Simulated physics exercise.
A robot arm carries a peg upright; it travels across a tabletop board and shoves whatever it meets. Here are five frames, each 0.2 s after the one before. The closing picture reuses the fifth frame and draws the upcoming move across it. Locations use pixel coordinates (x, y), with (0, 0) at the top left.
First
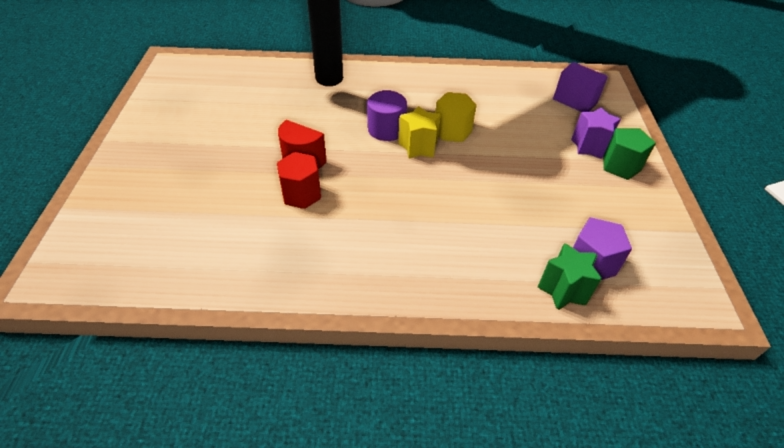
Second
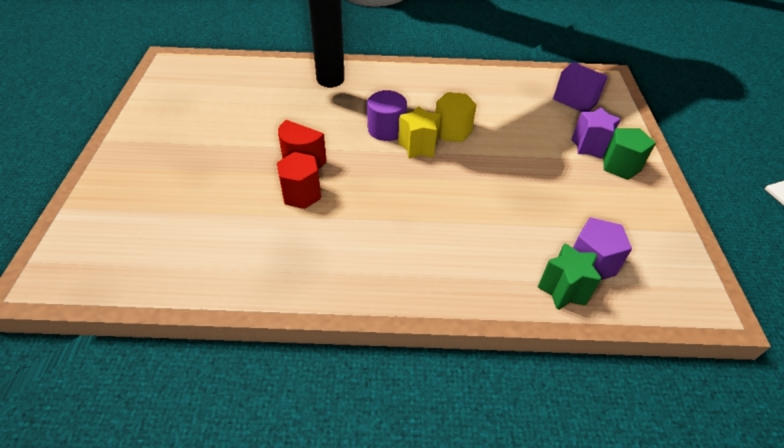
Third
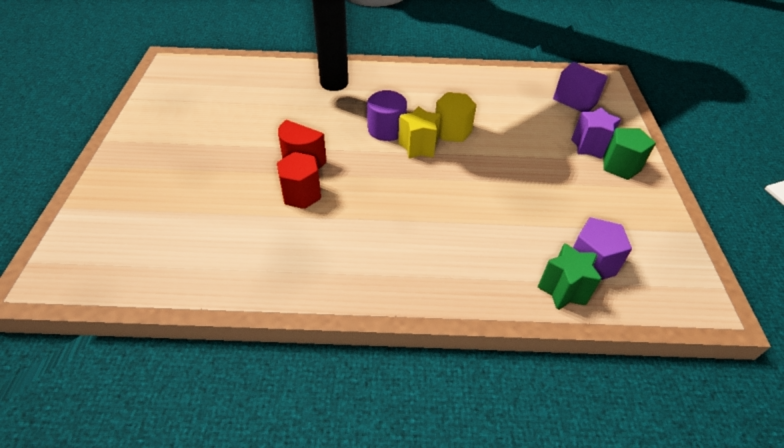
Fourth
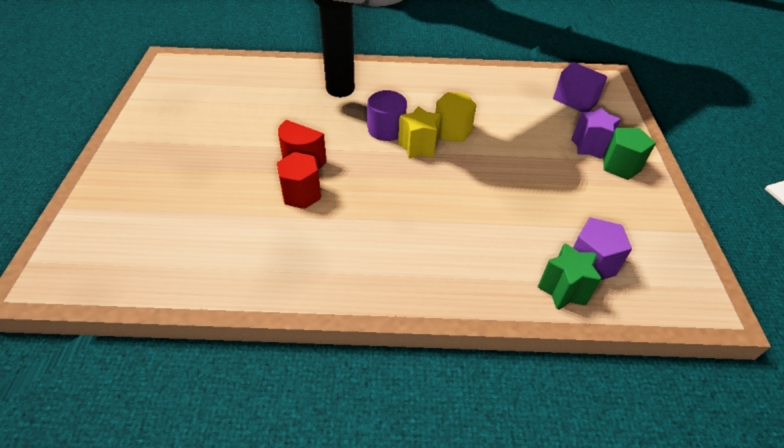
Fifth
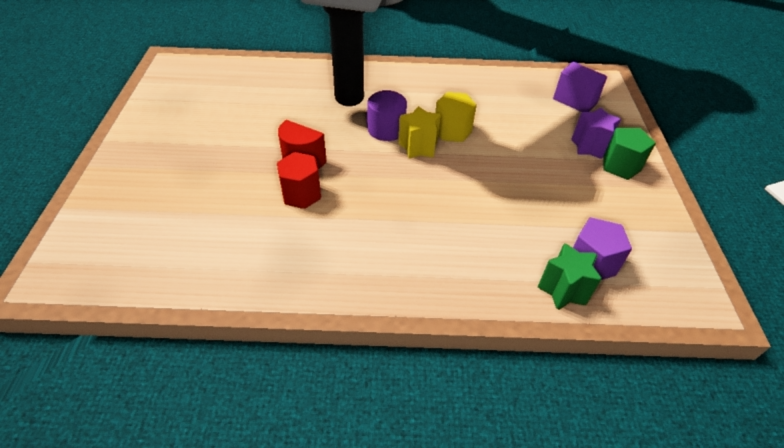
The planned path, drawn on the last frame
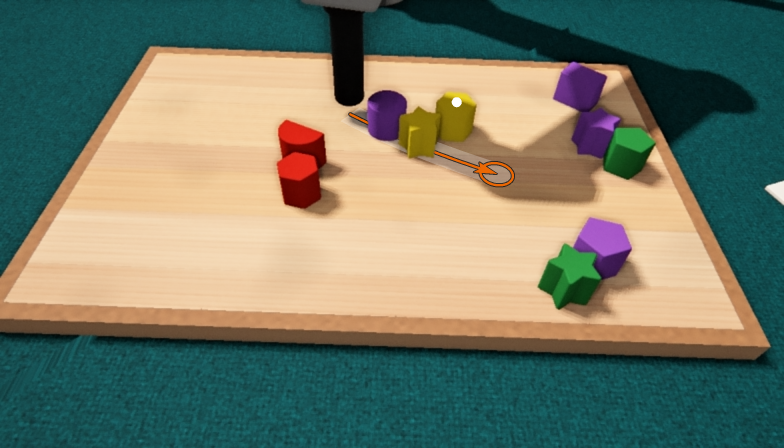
On a wooden board over a teal surface, a black peg barely moved at first, then slid slightly right and toward the viewer, nearing the purple cylinder while the colored blocks stayed put.
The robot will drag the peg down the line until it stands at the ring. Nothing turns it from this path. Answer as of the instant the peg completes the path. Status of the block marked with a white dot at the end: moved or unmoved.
The answer is that it remains undisturbed.
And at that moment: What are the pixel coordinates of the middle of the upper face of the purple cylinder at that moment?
Close to (538, 163).
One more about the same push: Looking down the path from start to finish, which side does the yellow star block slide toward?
The answer is right: Facing from the path's start to its end, that's where the yellow star block shifts.
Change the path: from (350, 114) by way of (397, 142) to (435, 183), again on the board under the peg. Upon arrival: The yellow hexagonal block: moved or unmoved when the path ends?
Stays where it is.
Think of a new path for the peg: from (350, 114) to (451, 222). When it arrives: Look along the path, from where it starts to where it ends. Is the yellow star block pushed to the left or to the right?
With start-to-end as forward, it shifts left.
Path on the board, from (350, 114) through (417, 145) to (497, 174); the dot is on the yellow hexagonal block.
The first path, step by step. One third of the way, peg at (395, 120); purple cylinder at (428, 118); yellow star block at (456, 134).
Two thirds of the way, peg at (446, 141); purple cylinder at (482, 140); yellow star block at (512, 159).
At the end, peg at (500, 159); purple cylinder at (538, 163); yellow star block at (564, 188), turned 15° clockwise; yellow hexagonal block in place.
